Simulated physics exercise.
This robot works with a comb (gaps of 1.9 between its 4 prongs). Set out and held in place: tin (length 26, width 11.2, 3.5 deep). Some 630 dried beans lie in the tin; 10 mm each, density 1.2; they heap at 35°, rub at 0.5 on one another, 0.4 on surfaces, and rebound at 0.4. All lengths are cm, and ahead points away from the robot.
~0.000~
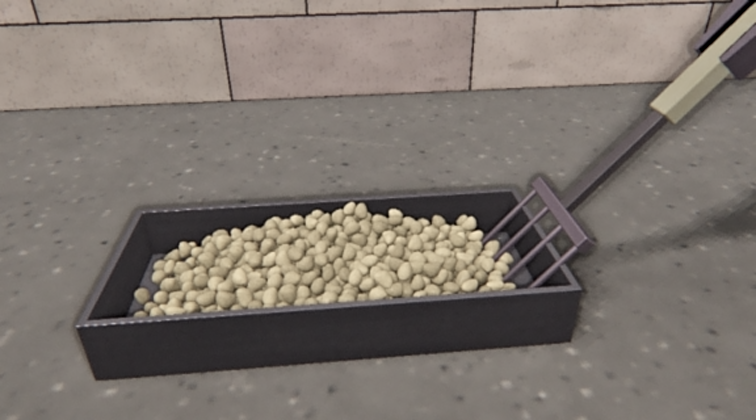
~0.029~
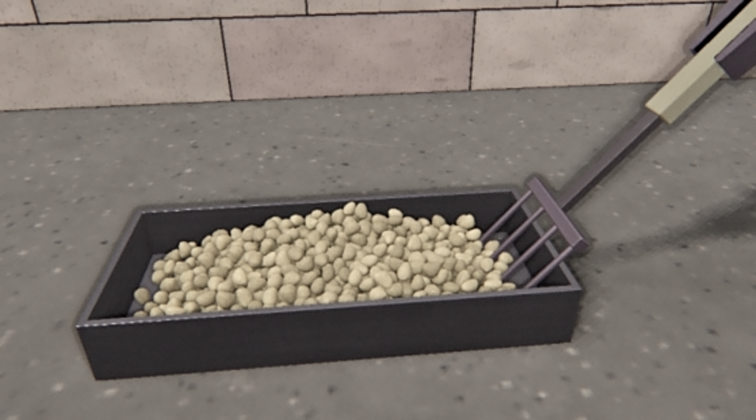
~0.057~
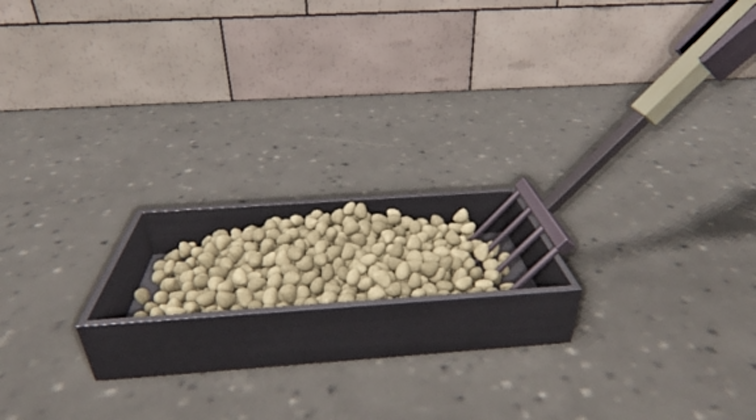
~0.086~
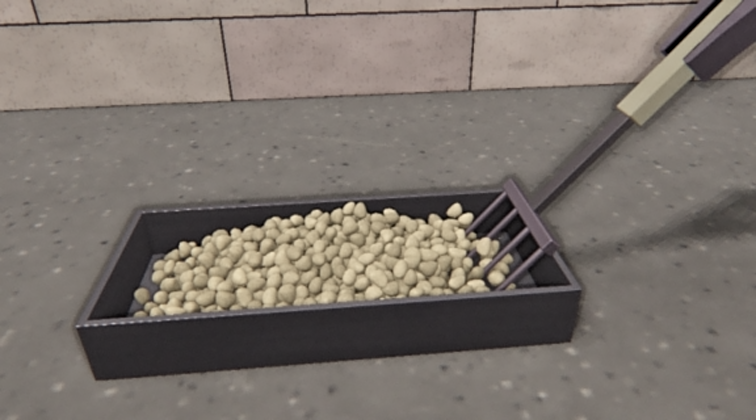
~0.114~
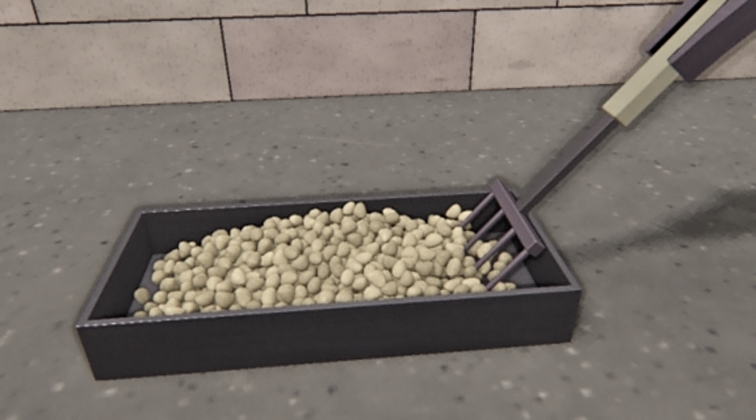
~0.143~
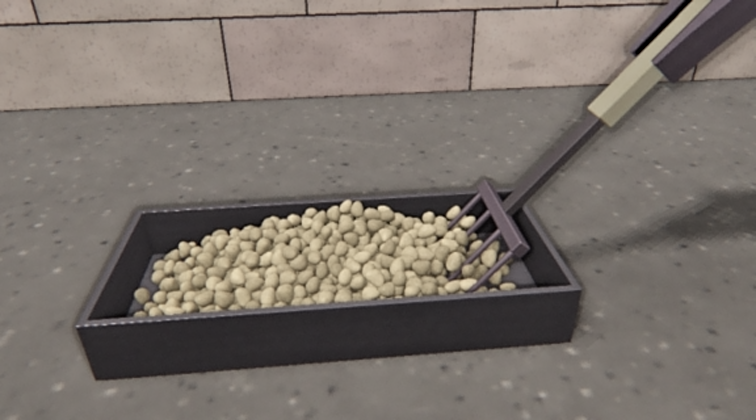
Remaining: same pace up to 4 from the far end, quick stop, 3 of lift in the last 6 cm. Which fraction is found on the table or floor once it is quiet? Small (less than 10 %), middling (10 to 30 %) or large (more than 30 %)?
Share on the table or floor: Small (less than 10 %).
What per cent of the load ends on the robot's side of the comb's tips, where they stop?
Roughly 65 per cent.
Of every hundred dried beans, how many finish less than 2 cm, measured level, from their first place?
Roughly 30 per cent.
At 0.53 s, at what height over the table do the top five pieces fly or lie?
Some 7 cm.
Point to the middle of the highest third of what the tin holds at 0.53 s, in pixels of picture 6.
Near (244, 241).
After 0.34 s, sloping 50°, highest piece 5 above the table; 626 in the tin.
After 0.53 s, sloping 50°, highest piece 7 above the table; 623 in the tin, 1 on the table or floor, 2 in flight or on the tool.
After 0.83 s, sloping 50°, highest piece 5 above the table; 606 in the tin, 19 on the table or floor, 1 in flight or on the tool.
After 1.53 s, sloping 50°, highest piece 5 above the table; 605 in the tin, 21 on the table or floor.
At rest, 605 in the tin, 21 on the table or floor. That is 3 % on the table or floor.
